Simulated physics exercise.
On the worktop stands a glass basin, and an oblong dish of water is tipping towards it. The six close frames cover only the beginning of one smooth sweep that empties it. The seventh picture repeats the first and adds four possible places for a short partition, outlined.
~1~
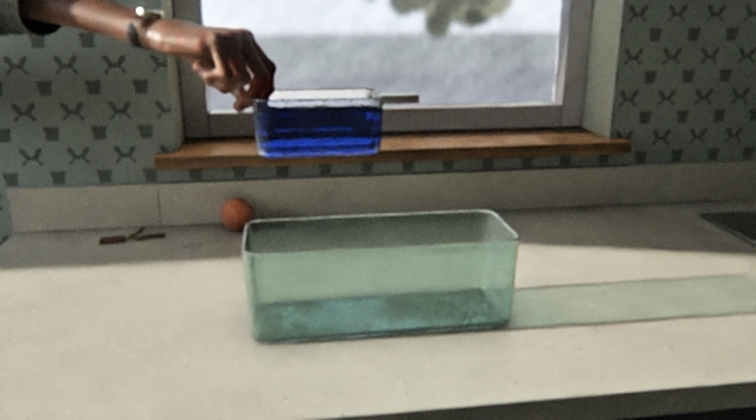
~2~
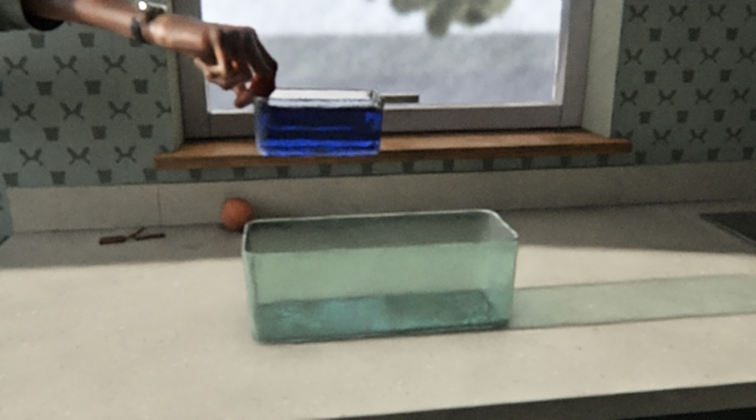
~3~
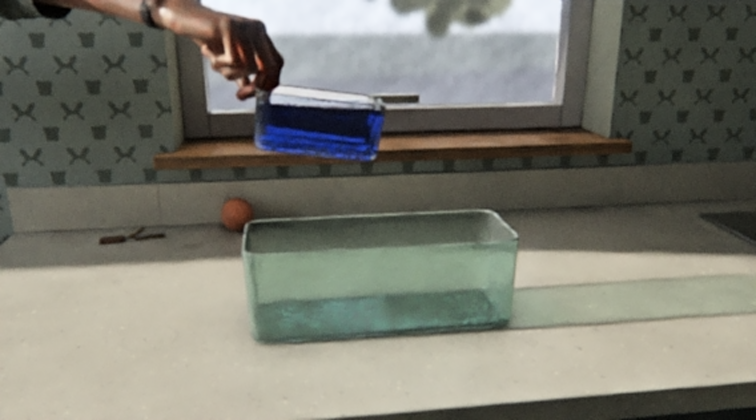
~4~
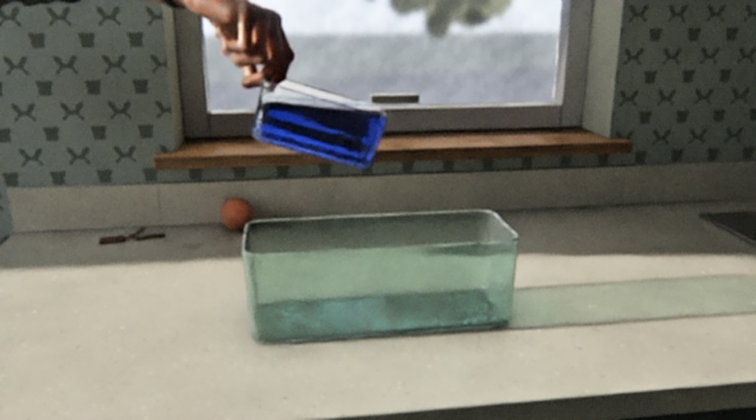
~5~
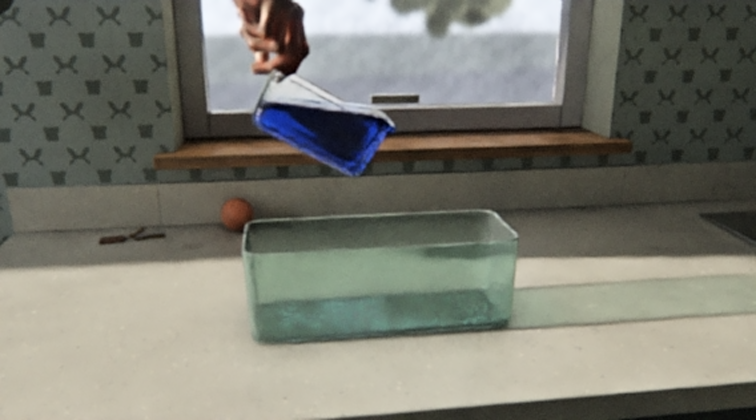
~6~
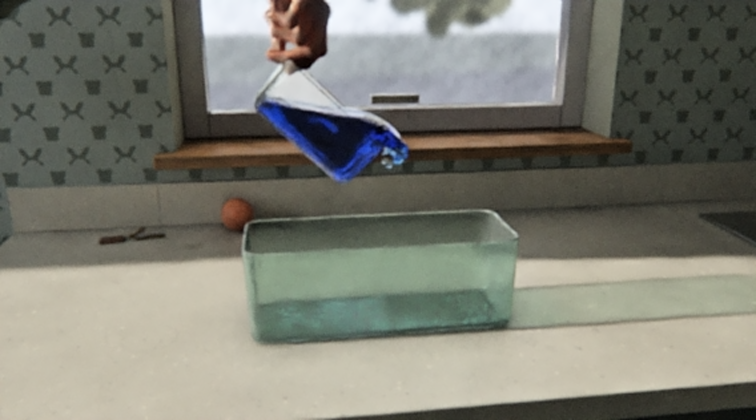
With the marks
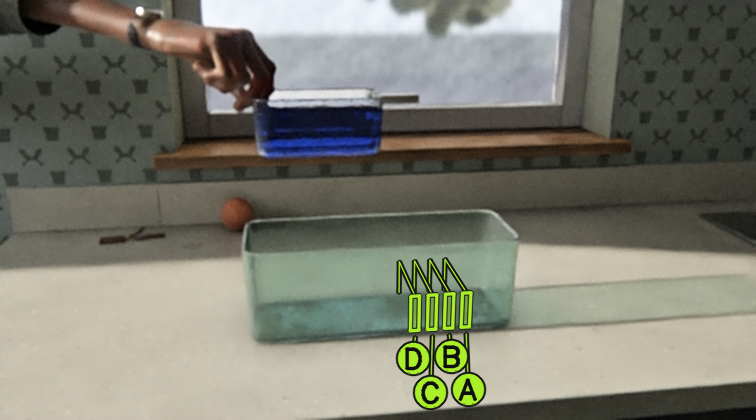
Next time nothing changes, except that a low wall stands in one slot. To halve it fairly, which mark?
It is C.
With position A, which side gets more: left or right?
More ends on the left.
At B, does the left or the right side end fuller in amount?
The left side.
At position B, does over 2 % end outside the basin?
Yes, it does.
On the marked copy, A at (466, 333); B at (449, 334); C at (432, 335); D at (415, 337).
With A, about 82 % ends left of the wall and 5 % right of it; 13 % is lost outside.
With B, about 68 % ends left of the wall and 20 % right of it; 12 % is lost outside.
With C, about 50 % ends left of the wall and 41 % right of it; 9 % is lost outside.
With D, about 33 % ends left of the wall and 58 % right of it; 10 % is lost outside.
